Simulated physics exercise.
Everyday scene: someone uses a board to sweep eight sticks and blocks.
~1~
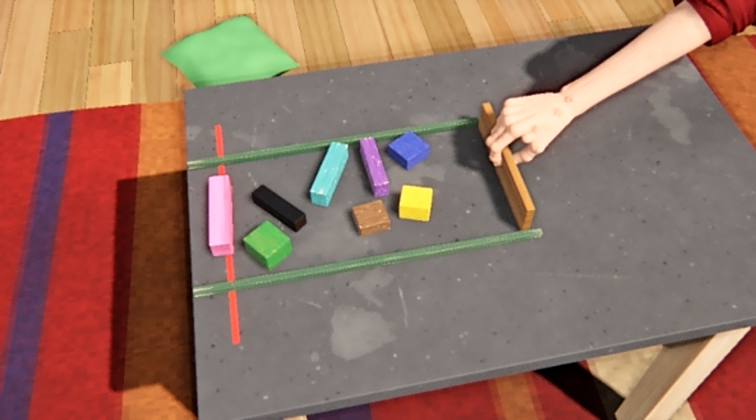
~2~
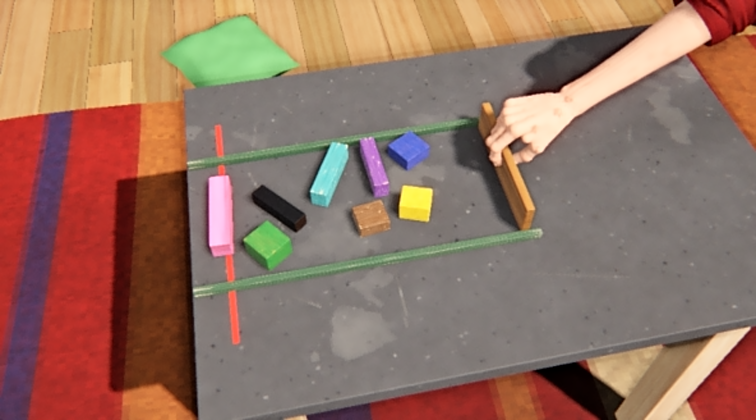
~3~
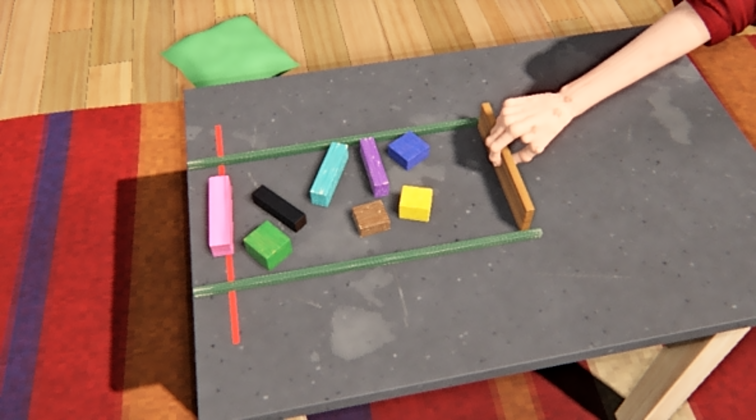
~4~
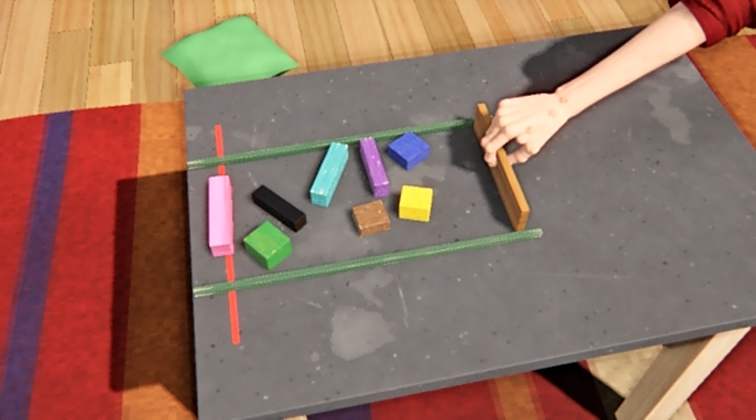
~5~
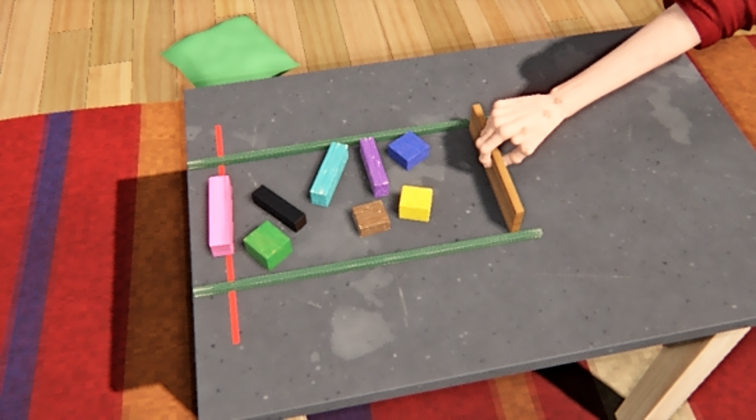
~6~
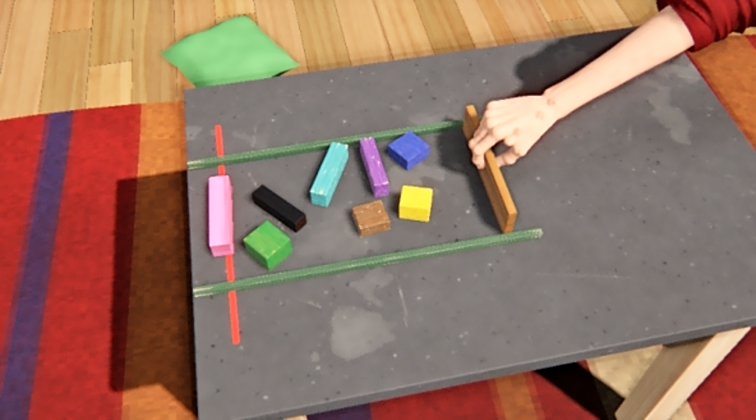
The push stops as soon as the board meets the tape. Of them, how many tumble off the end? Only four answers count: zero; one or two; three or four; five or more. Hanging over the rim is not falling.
My answer: Three or four.
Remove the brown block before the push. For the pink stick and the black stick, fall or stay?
I'd say the pink stick ends up down, while the black stick ends up down.
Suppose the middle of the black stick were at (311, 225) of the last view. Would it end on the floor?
That black stick heads down.
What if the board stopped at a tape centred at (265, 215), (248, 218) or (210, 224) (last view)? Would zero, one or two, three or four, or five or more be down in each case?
Counts as listed: Just one or two / 1 or 2 / five or over.
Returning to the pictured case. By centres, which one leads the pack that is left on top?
Answer: The turquoise bar.
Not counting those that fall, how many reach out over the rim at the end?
I make it 2.
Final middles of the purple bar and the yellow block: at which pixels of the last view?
You'll see the purple bar at (193, 196), with the yellow block at (211, 241).
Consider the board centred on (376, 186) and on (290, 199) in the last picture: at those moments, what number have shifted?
The count is 5 at the first point and 8 at the second.
Soon after, none off yet; pink stick at rest near (221, 215); green block at rest near (268, 246); black stick at rest near (279, 208).
At rest, the number that fall off is three or four; fallen, brown block, black stick and pink stick.
